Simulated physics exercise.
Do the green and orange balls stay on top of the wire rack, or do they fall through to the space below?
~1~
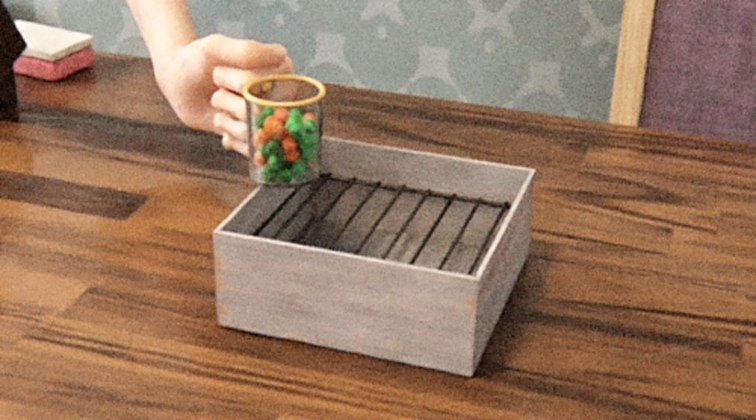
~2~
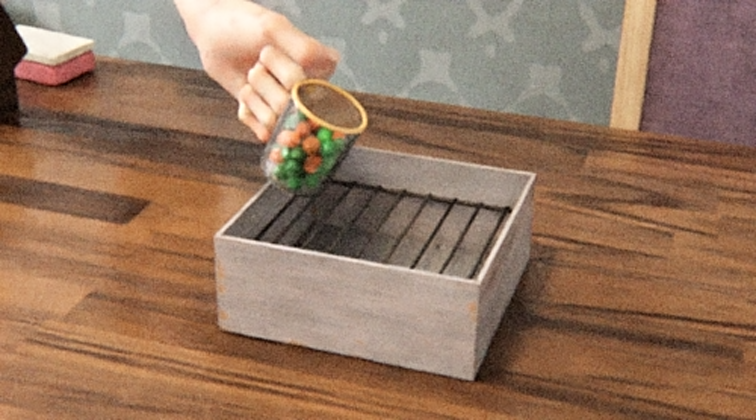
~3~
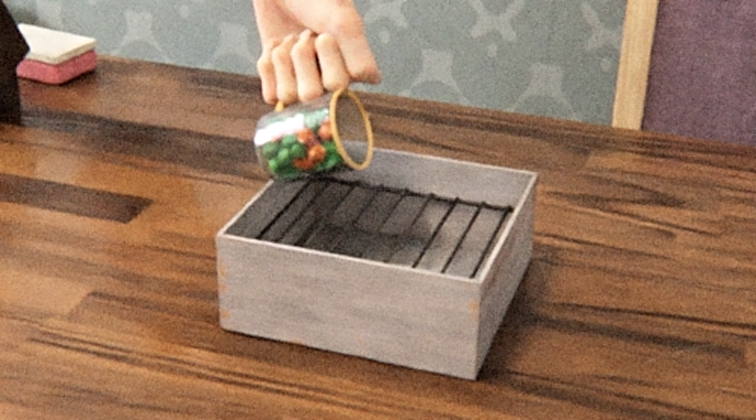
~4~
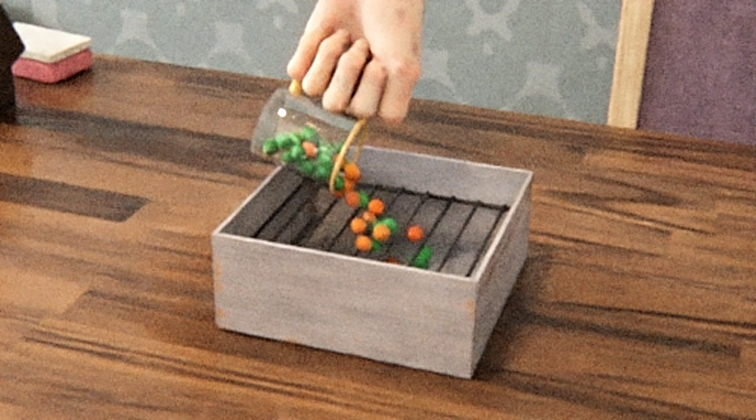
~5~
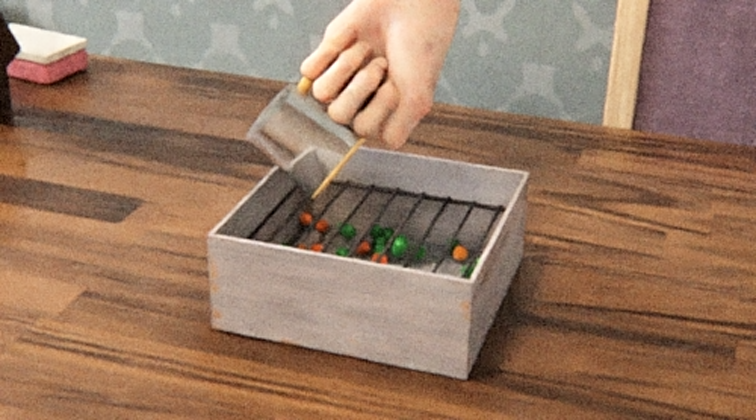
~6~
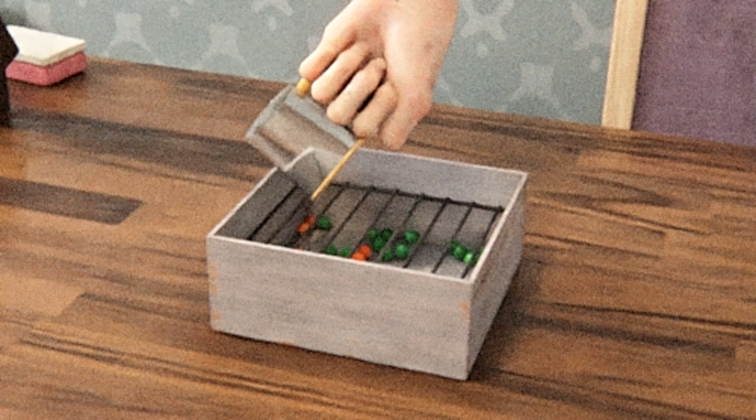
Both the green and the orange balls fall through the wires and end up below the rack.
